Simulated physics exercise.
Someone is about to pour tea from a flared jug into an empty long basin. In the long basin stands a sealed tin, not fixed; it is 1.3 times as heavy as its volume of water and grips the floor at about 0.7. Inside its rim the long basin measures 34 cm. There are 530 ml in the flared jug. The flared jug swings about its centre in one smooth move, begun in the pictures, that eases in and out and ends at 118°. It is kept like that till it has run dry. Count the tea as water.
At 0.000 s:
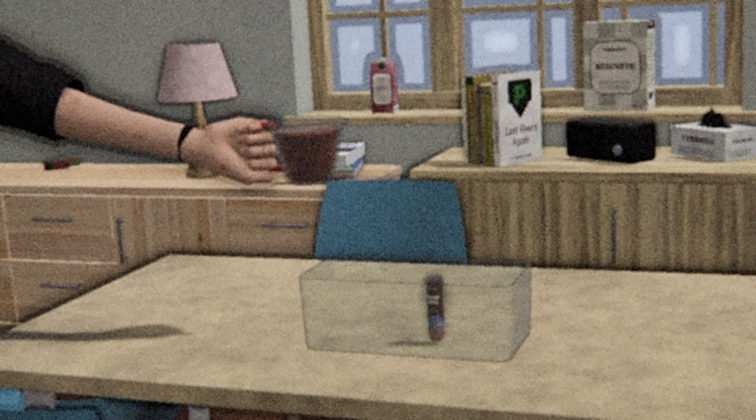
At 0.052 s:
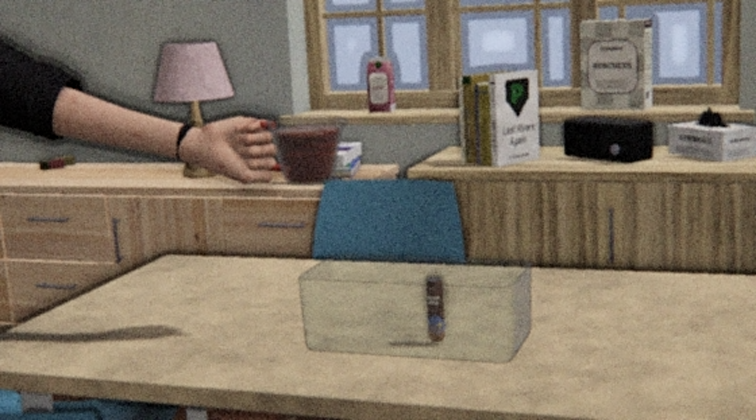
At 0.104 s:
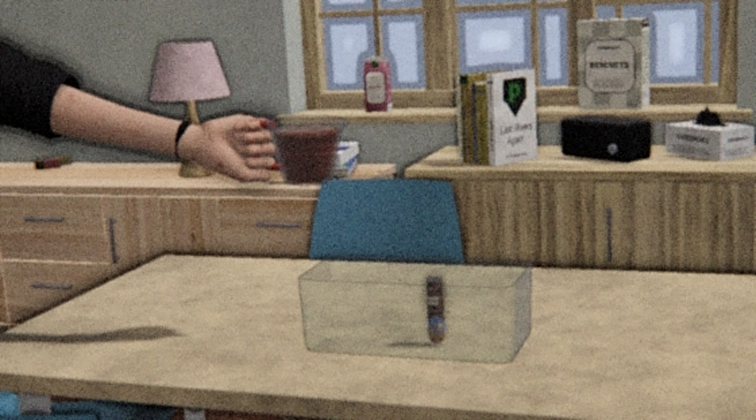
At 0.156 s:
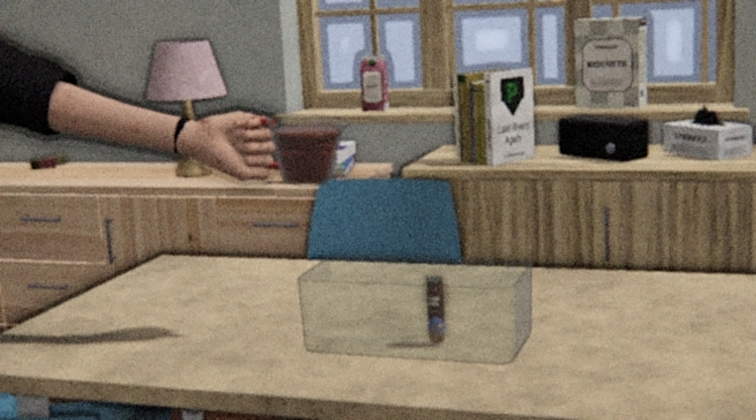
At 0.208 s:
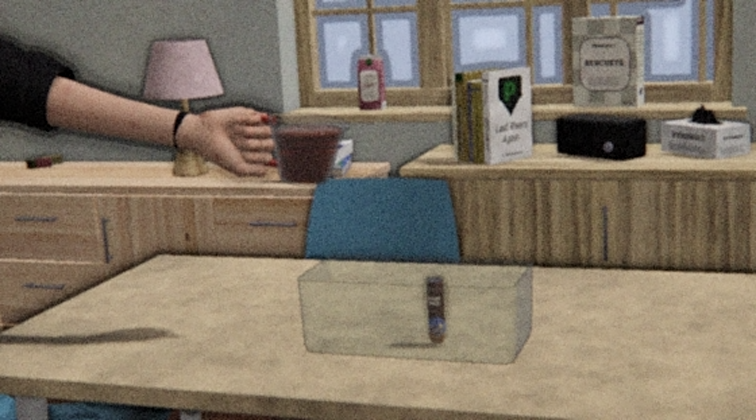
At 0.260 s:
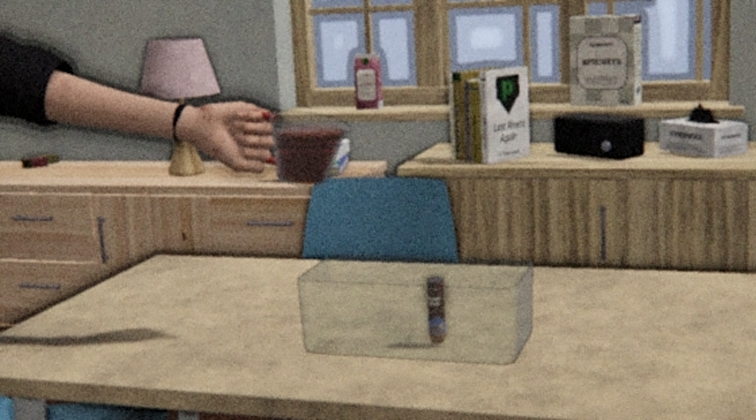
The footage shows a hand at left holding a flared jug of dark reddish tea near a clear, empty long basin on a table, first nearly still, then tilting it slightly rightward as the background shifts slightly left.
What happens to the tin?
It stays up.
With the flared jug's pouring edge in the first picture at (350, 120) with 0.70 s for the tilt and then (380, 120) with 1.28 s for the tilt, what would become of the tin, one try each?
First it remains upright; then it falls.
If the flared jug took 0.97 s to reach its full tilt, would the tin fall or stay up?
The tin keeps standing.
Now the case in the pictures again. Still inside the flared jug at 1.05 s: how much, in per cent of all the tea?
About 3 per cent.
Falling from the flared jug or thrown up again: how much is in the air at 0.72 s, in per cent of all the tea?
Some 30 per cent.
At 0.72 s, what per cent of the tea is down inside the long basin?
Some 12 per cent.
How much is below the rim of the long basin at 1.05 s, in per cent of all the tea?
Some 84 per cent.
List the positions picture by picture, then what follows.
It leans 0°; its right rim is at (348, 121); the tea meets the walls at (277, 129) and (341, 129); the long basin's rim runs from (316, 267) to (522, 275); the tin's top is at (434, 281), in the first picture.
It leans 0°; its right rim is at (348, 121); the tea meets the walls at (277, 129) and (340, 129), in the second picture.
It leans 2°; its right rim is at (348, 122); the tea meets the walls at (277, 129) and (340, 129), in the third picture.
It leans 4°; its right rim is at (349, 124); the tea meets the walls at (277, 129) and (341, 130), in the fourth picture.
It leans 8°; its right rim is at (350, 127); the tea meets the walls at (278, 128) and (343, 130), in the fifth picture.
It leans 12°; its right rim is at (352, 130); the tea meets the walls at (278, 129) and (345, 130), in the sixth picture.
Then, 0.72 s in, the tilt is 70° and 58 per cent is still to pour; the tin stands where it began.
Then, 1.05 s in, the tilt is 109° and 3 per cent is still to pour; the tin stands where it began.
Then, 1.40 s in, the tilt is 118° and 0 per cent is still to pour; the tin stands where it began.
Then, 1.78 s in, the tilt is 118° and 0 per cent is still to pour; the tin stands where it began.
Finally, the tin stands where it began.
